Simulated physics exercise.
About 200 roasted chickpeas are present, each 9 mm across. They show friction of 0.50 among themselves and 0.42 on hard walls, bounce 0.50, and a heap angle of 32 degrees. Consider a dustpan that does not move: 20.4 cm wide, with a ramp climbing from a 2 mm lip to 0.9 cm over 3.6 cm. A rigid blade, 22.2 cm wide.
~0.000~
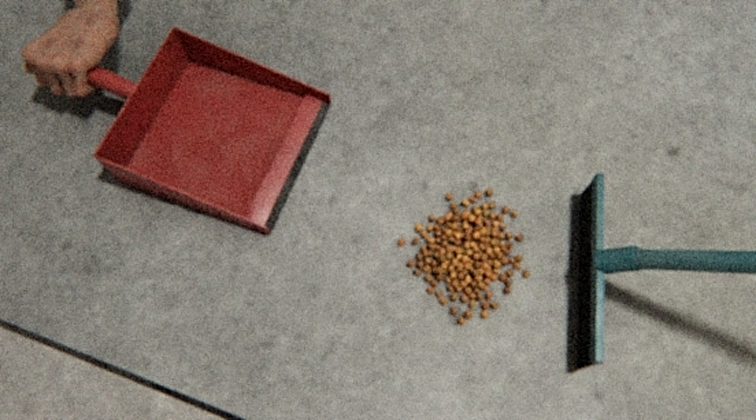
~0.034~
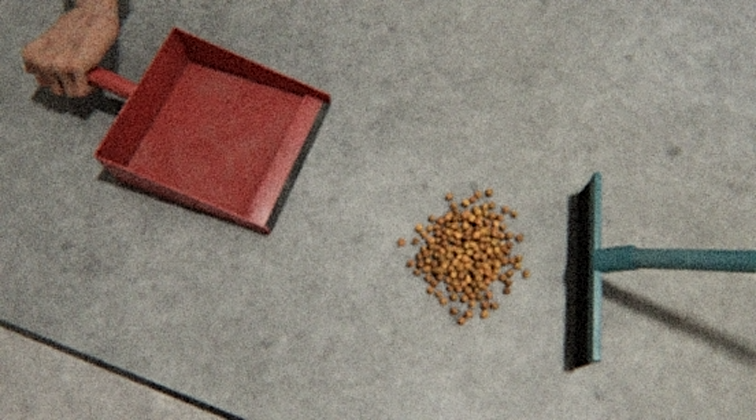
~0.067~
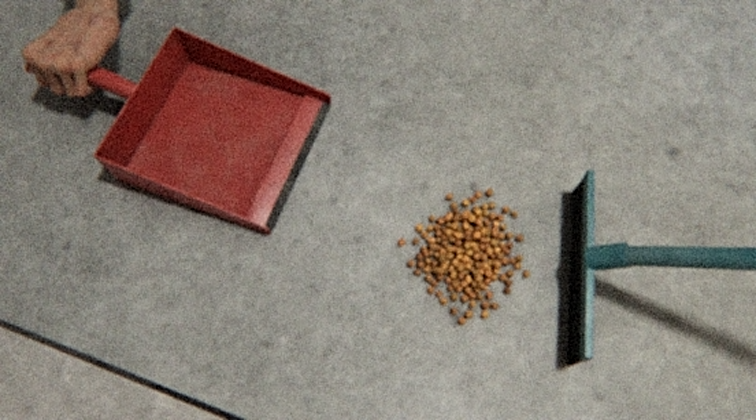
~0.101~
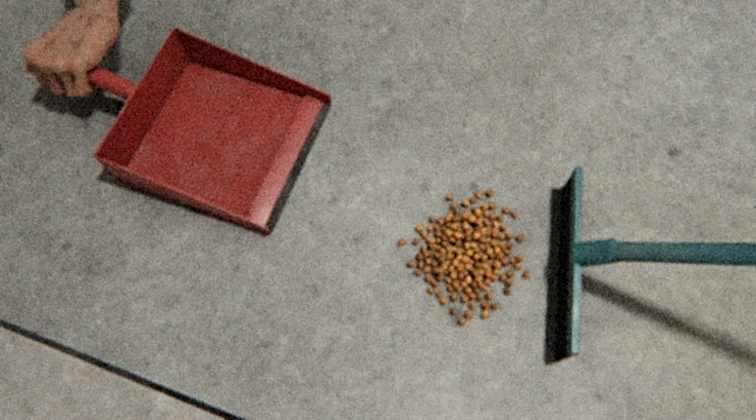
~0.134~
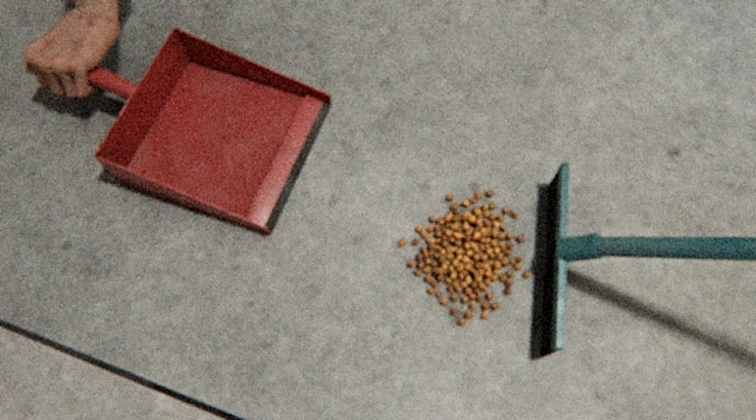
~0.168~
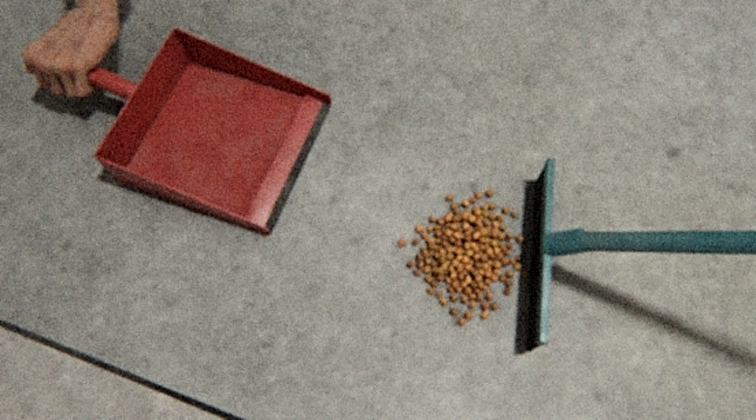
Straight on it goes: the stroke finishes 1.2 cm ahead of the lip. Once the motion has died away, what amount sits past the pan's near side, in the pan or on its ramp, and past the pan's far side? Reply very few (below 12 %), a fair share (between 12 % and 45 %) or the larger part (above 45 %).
Near side - a fair share; pan - a fair share; far side - very few.
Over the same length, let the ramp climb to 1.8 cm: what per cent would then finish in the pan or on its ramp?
I'd put it near 15 per cent, ramp counted.
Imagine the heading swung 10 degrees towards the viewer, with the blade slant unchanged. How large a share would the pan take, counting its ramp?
Around 30 %.
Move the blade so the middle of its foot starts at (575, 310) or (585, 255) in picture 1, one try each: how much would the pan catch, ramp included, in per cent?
30 and 15 per cent, roughly.
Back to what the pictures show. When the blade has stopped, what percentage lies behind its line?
Some 10 percent, give or take.
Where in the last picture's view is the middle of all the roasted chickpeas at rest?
Centre at rest, approx.: (293, 204) px.
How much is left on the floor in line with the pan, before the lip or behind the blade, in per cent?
50 per cent.
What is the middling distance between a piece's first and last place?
Roughly 24 cm.
After 0.44 s, middle of the blade 18 cm from the lip; 0 % over the lip, far side 0 %, near side 20 %.
After 0.63 s, middle of the blade 8 cm from the lip; 0 % over the lip, far side 0 %, near side 25 %.
After 0.93 s, middle of the blade 3 cm from the lip; 20 % over the lip, far side 0 %, near side 30 %.
By 1.4 s all is still; near side 30 %, pan 20 %, far side 0 %, in front of the lip or behind the blade 50 %.
